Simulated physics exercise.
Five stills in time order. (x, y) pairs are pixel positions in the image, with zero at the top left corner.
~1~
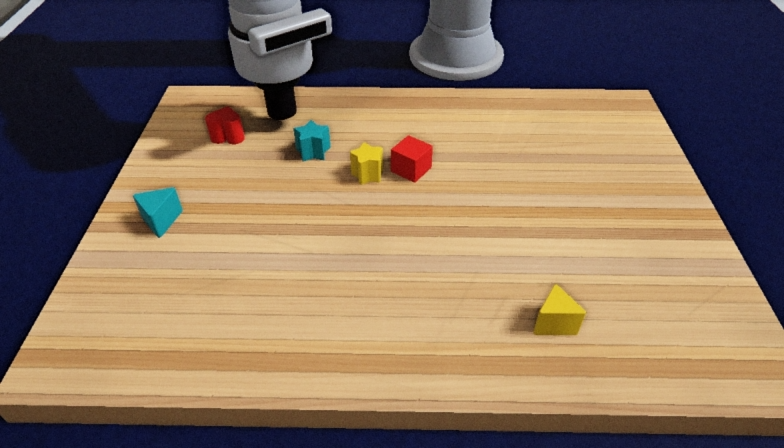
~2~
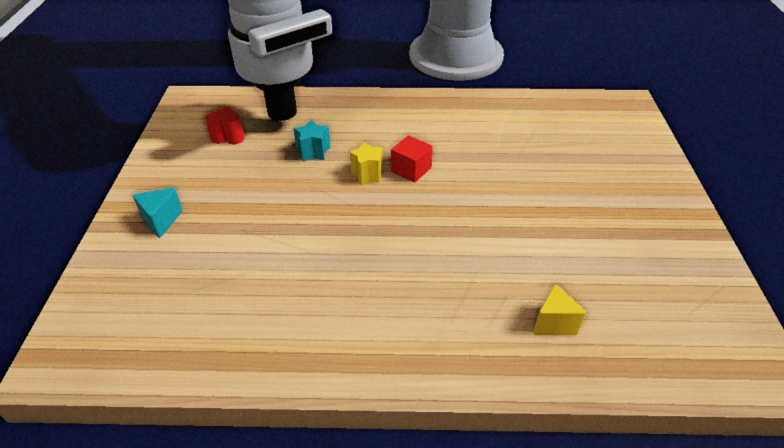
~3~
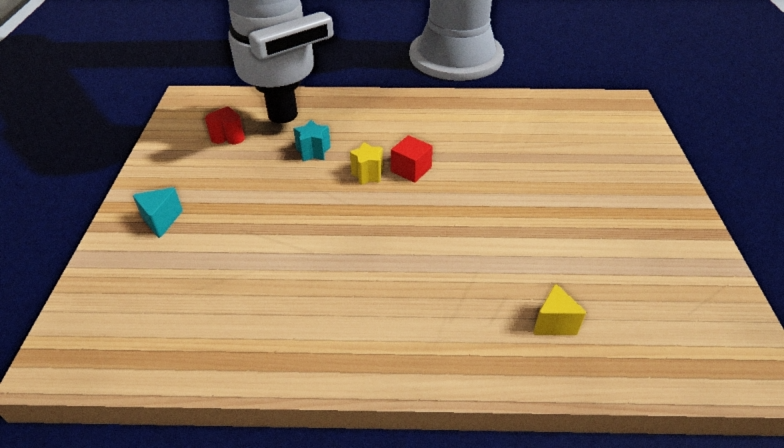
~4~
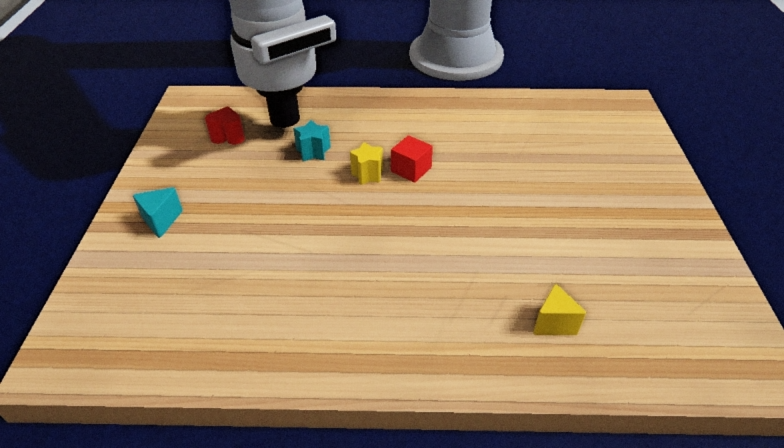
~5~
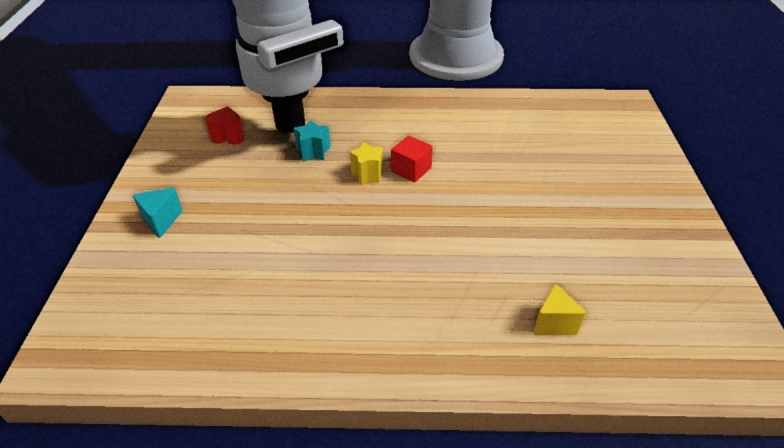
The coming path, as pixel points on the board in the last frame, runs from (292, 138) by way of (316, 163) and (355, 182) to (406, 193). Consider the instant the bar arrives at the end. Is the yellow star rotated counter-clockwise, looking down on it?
Yes.
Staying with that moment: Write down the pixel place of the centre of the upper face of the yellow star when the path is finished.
It should be at (437, 171) by then.
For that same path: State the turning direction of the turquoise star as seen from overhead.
Answer: Clockwise.
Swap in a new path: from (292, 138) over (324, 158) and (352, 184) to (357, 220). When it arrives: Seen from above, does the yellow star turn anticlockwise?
Yes, that is what happens.
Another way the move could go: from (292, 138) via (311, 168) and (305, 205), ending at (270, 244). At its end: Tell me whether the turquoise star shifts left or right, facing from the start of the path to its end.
It's pushed left.
What follows on the original path. One third of the way, bar (315, 150); turquoise star (337, 150), turned 15° anticlockwise.
Two thirds of the way, bar (355, 169); turquoise star (372, 176); yellow star (397, 164), turned 95° anticlockwise; red square piece (414, 147).
At the end, bar (406, 180); red heart-shaped block unmoved; turquoise star (392, 189), turned 65° clockwise; yellow star (437, 171), turned 115° anticlockwise; red square piece (417, 146), turned 15° anticlockwise.
